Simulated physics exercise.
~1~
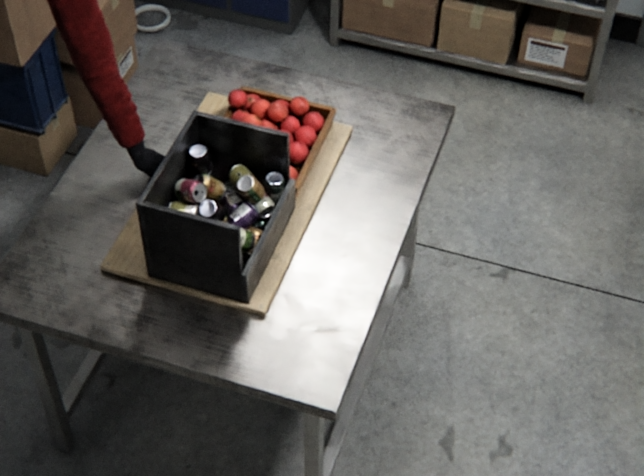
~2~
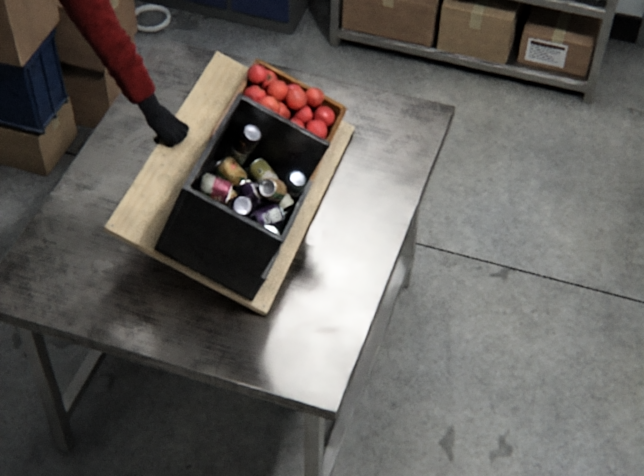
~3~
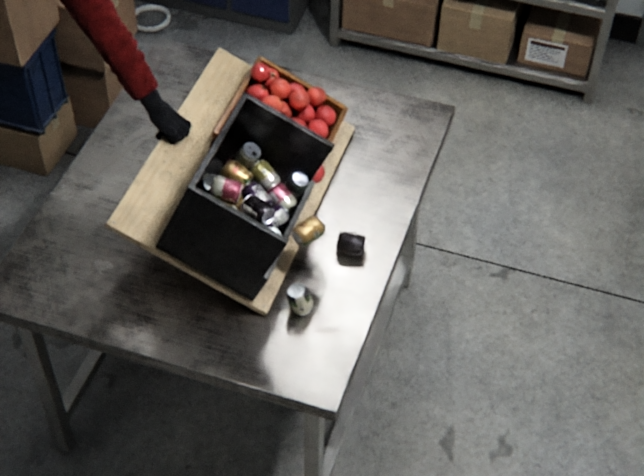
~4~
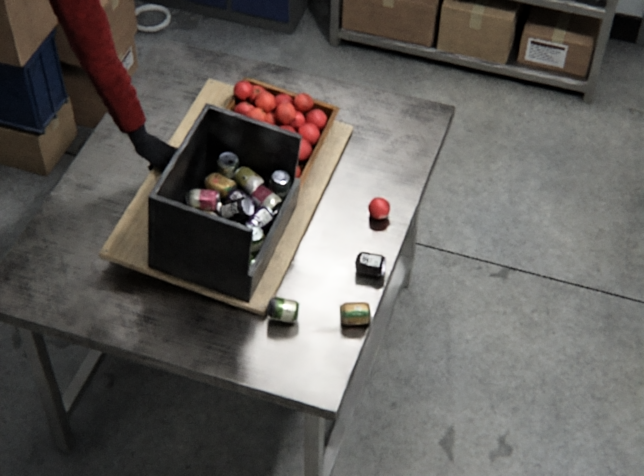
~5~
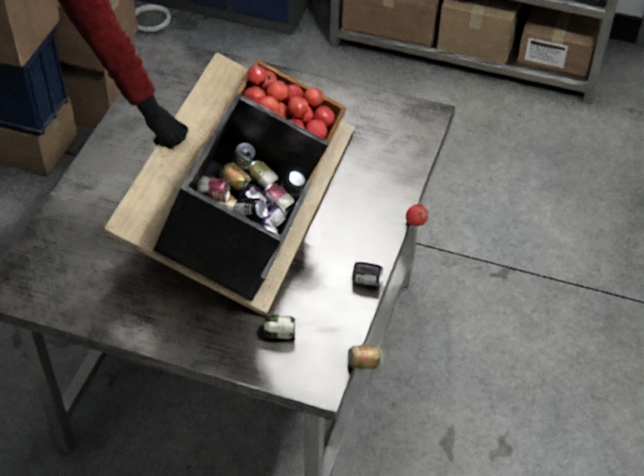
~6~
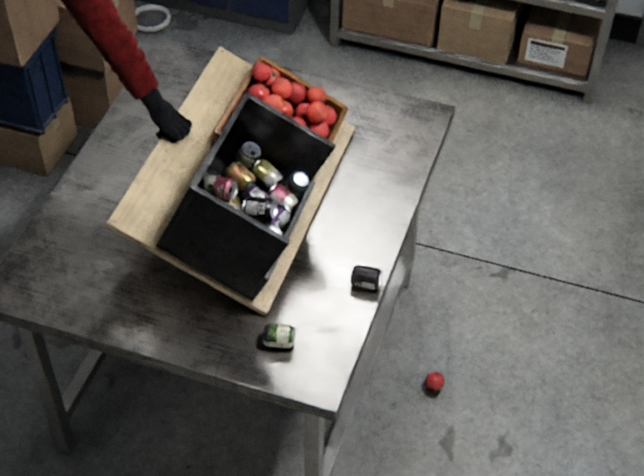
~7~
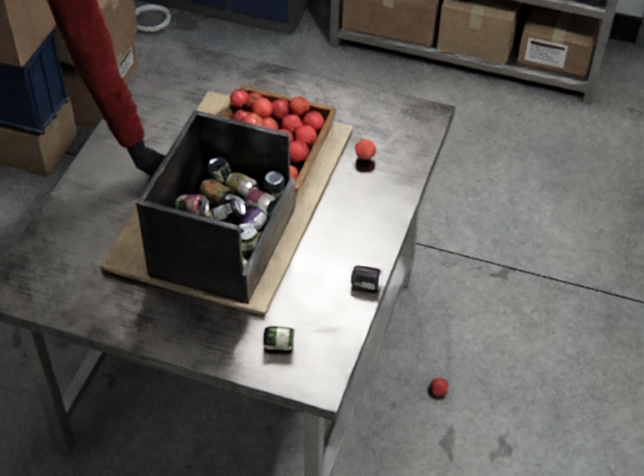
The clip opens on a metal table where a gloved hand in a red sleeve holds a board carrying a wooden container of tomatoes and a black container of mini cans. The hand lifts the board's left side, tipping both containers to the right, and three cans and a tomato spill onto the table. The board is lowered partway, then raised again, as one can and the tomato go off the right edge. Finally the board is let down flat. Two cans and a second tomato rest on the table, and the first tomato lies on the floor.
